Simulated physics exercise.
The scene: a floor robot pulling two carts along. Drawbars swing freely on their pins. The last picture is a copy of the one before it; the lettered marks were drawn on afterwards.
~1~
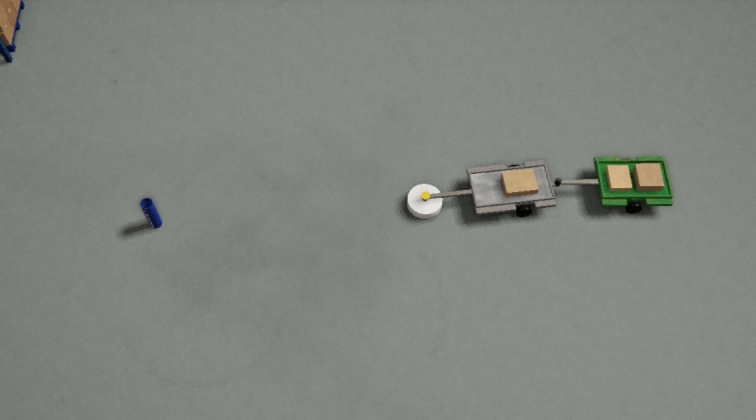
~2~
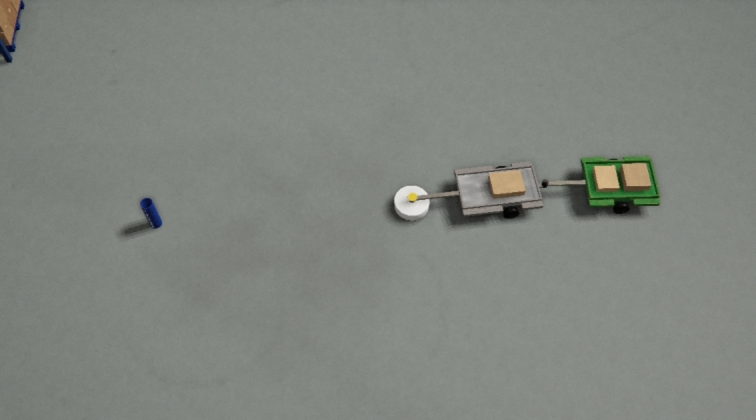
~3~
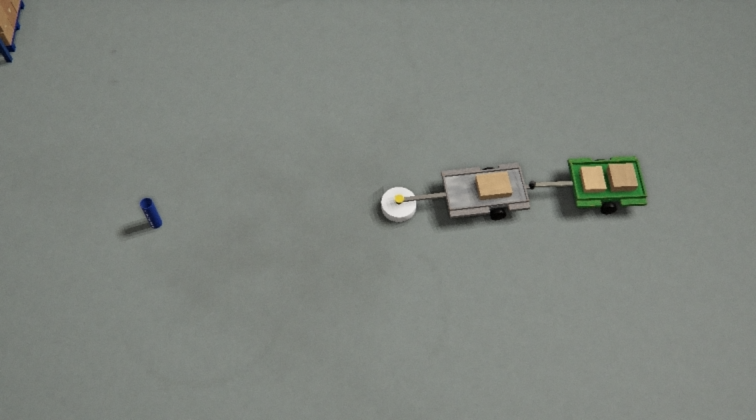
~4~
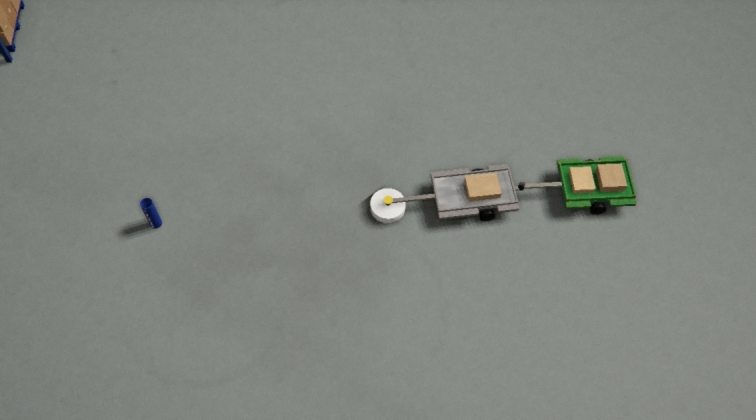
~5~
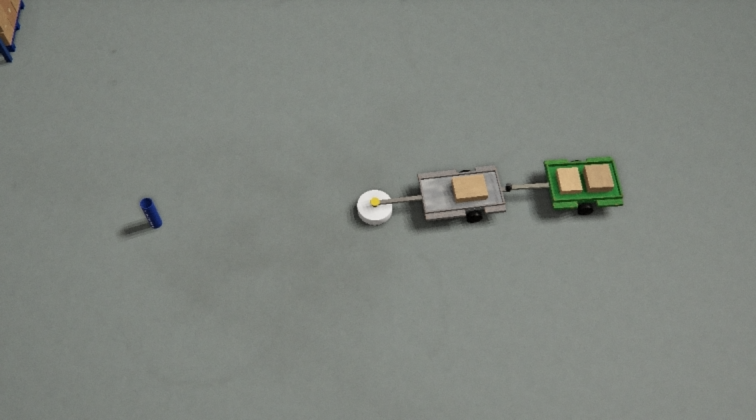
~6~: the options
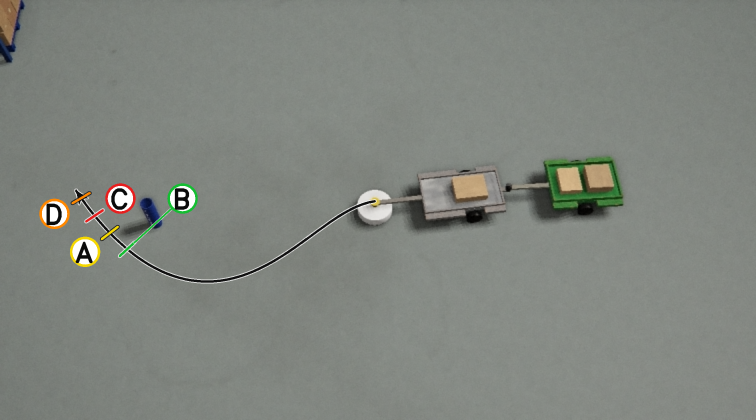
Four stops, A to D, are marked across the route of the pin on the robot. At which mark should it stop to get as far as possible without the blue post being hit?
Up to mark A.
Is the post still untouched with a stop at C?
No.
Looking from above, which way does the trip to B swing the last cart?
Anticlockwise.
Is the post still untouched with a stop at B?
Yes.
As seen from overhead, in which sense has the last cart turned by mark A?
Anticlockwise.
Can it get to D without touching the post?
No.
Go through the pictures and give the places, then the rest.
The first frame shows green cart (633, 180); blue post (156, 223); robot (425, 200).
The second frame shows robot (412, 202); grey cart (498, 188); green cart (620, 180); blue post (156, 223).
The third frame shows robot (399, 203); grey cart (485, 189); green cart (607, 181); blue post (156, 223).
The fourth frame shows robot (388, 204); grey cart (474, 190); green cart (596, 181); blue post (156, 223).
The fifth frame shows robot (375, 206); grey cart (461, 192); green cart (583, 182); blue post (156, 223).
On the copy, A at (110, 233); B at (127, 249); C at (95, 216); D at (81, 198); the route from (375, 201) via (206, 282) to (76, 191).
On A. First, robot (286, 259), last cart (485, 189).
Then, robot (183, 283), last cart (393, 215).
Finally, robot (113, 238), last cart (321, 242); nothing has been touched.
By contrast, B is safe but short; C is too far, the post has been hit; D is too far, the post has been hit.
